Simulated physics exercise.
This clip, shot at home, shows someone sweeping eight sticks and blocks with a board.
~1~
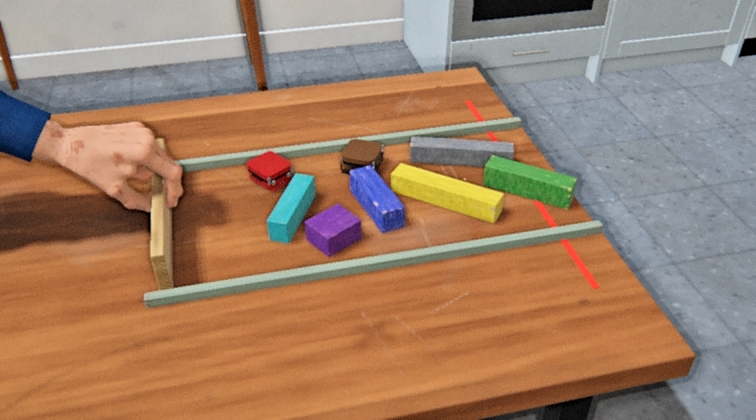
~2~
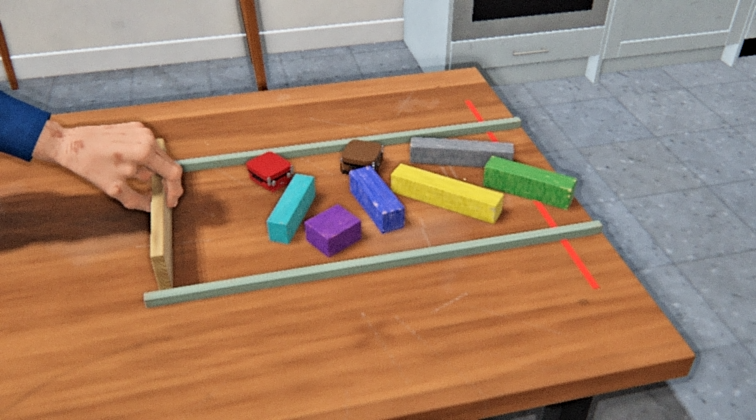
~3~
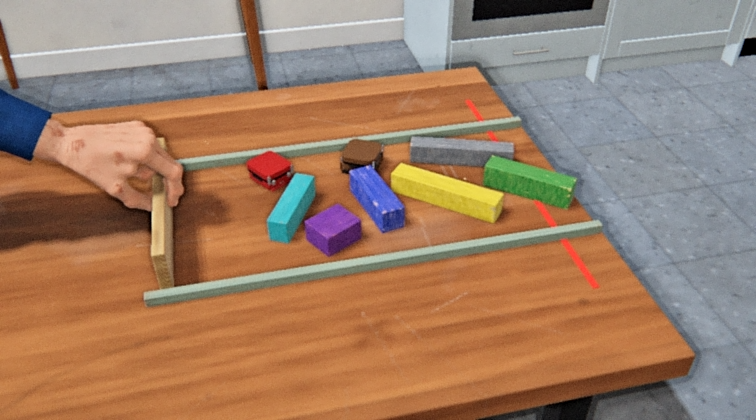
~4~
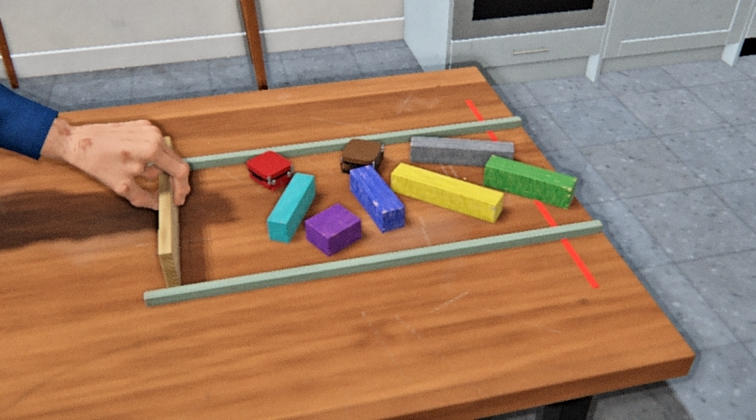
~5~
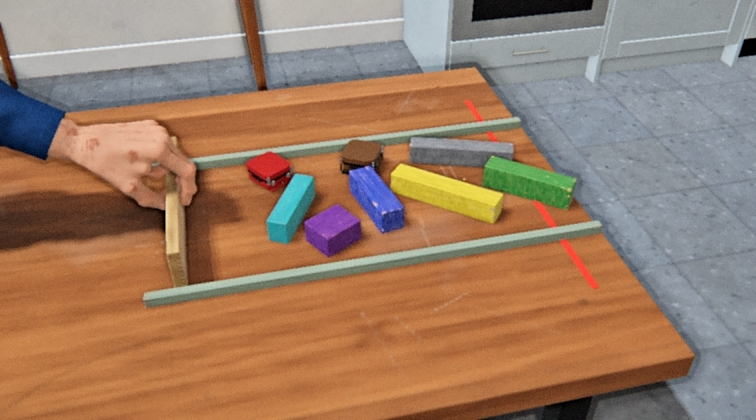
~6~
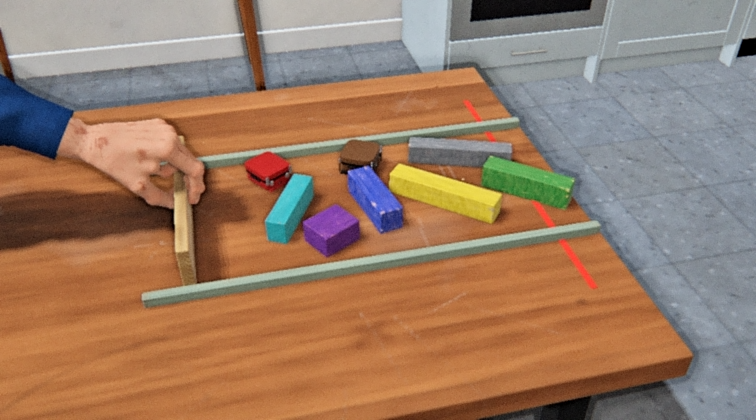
The footage shows a hand sliding an upright wooden board slightly to the right between two pale green strips on a wooden table, while the colourful blocks and the red and brown cases ahead of it stay essentially still.
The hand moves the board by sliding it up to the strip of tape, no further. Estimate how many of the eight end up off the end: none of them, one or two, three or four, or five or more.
It sends over the edge three or four pieces.
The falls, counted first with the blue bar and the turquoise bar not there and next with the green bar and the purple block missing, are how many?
The count is 3 in the first case and 3 in the second.
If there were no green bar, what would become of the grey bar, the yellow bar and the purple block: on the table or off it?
The grey bar falls, the yellow bar drops off, the purple block stays on.
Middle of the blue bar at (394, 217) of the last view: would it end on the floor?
Placed there, it goes off the edge.
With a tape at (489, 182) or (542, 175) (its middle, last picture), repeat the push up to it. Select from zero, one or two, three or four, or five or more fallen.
Number down, tape by tape: One to two / 5 or more.
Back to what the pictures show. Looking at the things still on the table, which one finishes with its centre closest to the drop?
It's the blue bar that ends up nearest.
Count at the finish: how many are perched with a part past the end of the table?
The number is 2.
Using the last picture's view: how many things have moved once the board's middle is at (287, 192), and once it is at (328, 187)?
Well, it's 3 at the first one and 5 at the second.
Soon after, none off yet; green bar at rest near (527, 183); grey bar at rest near (460, 153); yellow bar at rest near (444, 193).
Then, none off yet; green bar at rest near (527, 183); grey bar moved a little near (489, 150); yellow bar moved a little near (460, 185).
Further on, none off yet; green bar moved a little near (555, 173); grey bar moved about its own width near (546, 147); yellow bar moved about its own width near (527, 171).
At rest, the number that fall off is three or four; fallen, brown case, yellow bar, grey bar and green bar.
